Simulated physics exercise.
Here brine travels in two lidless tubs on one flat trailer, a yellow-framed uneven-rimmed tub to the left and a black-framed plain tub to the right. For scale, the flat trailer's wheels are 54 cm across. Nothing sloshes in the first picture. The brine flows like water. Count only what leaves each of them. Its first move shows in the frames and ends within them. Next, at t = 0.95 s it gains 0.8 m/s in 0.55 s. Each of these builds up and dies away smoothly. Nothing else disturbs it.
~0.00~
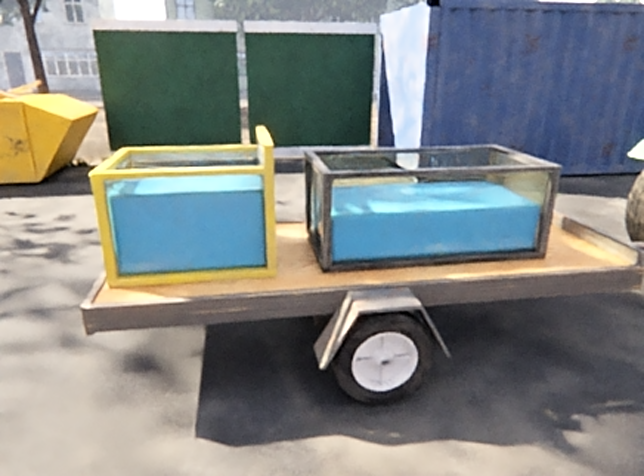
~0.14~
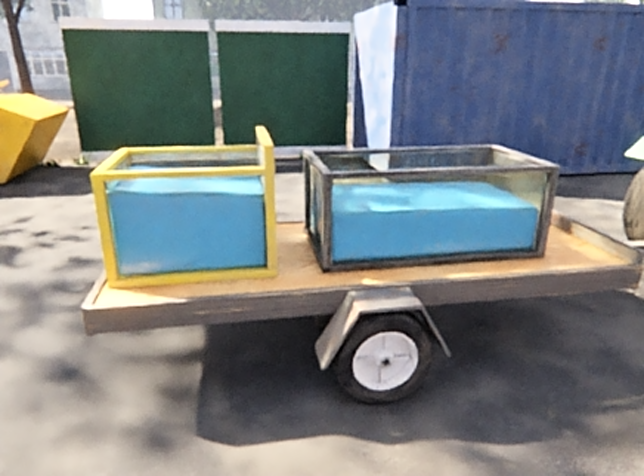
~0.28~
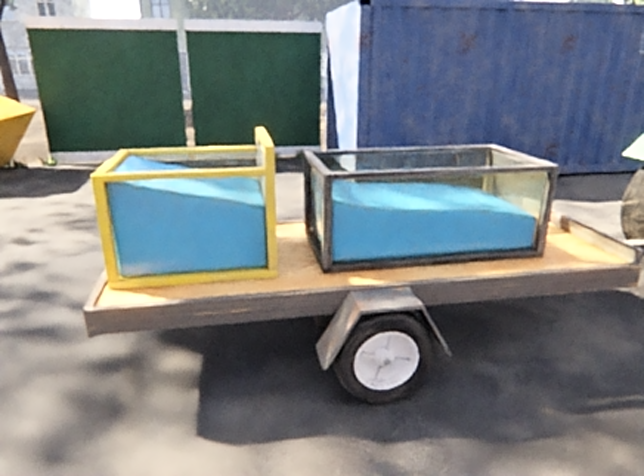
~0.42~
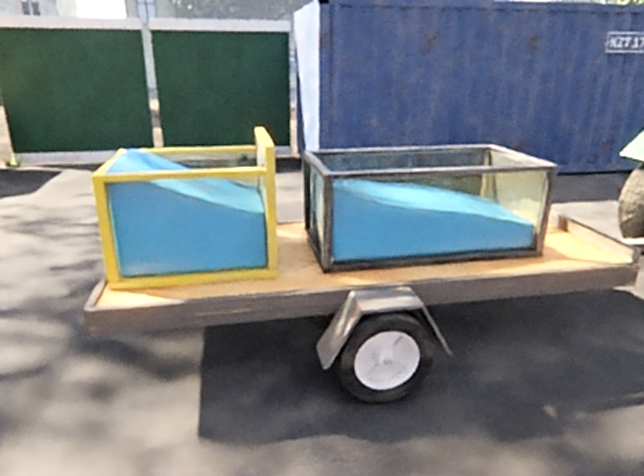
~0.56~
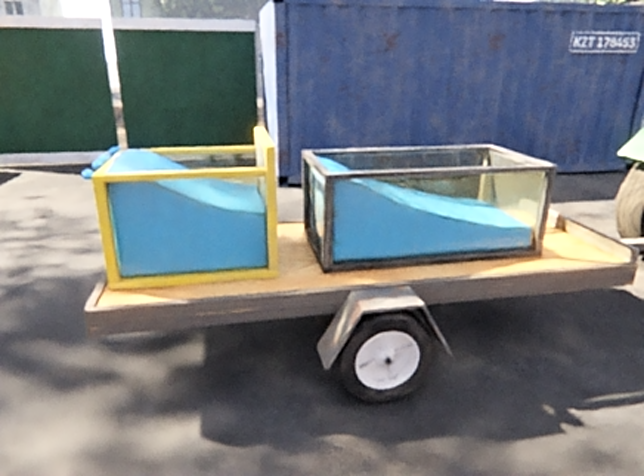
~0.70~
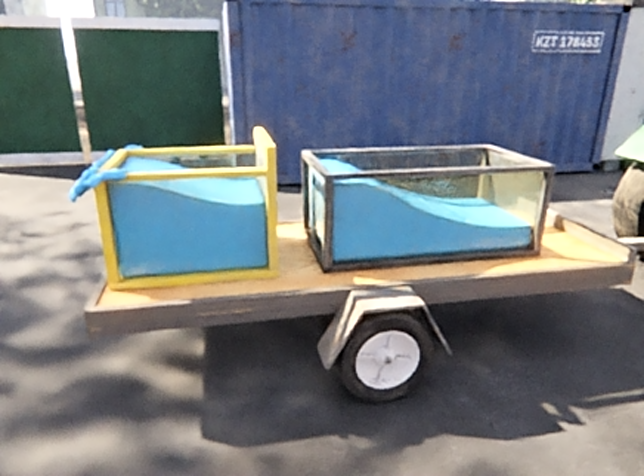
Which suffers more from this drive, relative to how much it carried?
The left tub loses the larger share.
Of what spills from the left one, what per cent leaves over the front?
About 0 per cent.
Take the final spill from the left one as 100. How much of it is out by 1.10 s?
About 10 per cent.
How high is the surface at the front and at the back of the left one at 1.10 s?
Front 58 cm, back 36 cm.
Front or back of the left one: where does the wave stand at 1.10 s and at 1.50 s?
Towards the front, then the back.
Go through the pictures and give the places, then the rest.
In the first picture, left tub, front level (250, 185), back level (125, 190); right tub, front level (524, 201), back level (341, 209); the front is on the right, levels are read along the near walls.
In the second picture, left tub, front level (250, 187), back level (125, 190); right tub, front level (523, 202), back level (341, 208).
In the third picture, left tub, front level (251, 201); right tub, front level (521, 211), back level (341, 198).
In the fourth picture, left tub, front level (252, 208), back level (122, 168); right tub, front level (519, 218), back level (341, 184).
In the fifth picture, left tub, front level (252, 207), back level (123, 169); right tub, front level (517, 224).
In the sixth picture, left tub, front level (252, 200); right tub, front level (516, 223).
After 1.10 s the left one has lost 1 per cent, over the back (front 58 cm, back 37 cm); the right one has lost nothing (front 28 cm, back 33 cm).
After 1.50 s the left one has lost 1 per cent, over the back (front 31 cm, back 71 cm); the right one has lost nothing (front 36 cm, back 31 cm).
After 2.00 s the left one has lost 4 per cent, over the back, a little elsewhere (front 61 cm, back 34 cm); the right one has lost nothing (front 22 cm, back 34 cm).
After 4.49 s the left one has lost 5 per cent, over the back, a little elsewhere; the right one has lost nothing.
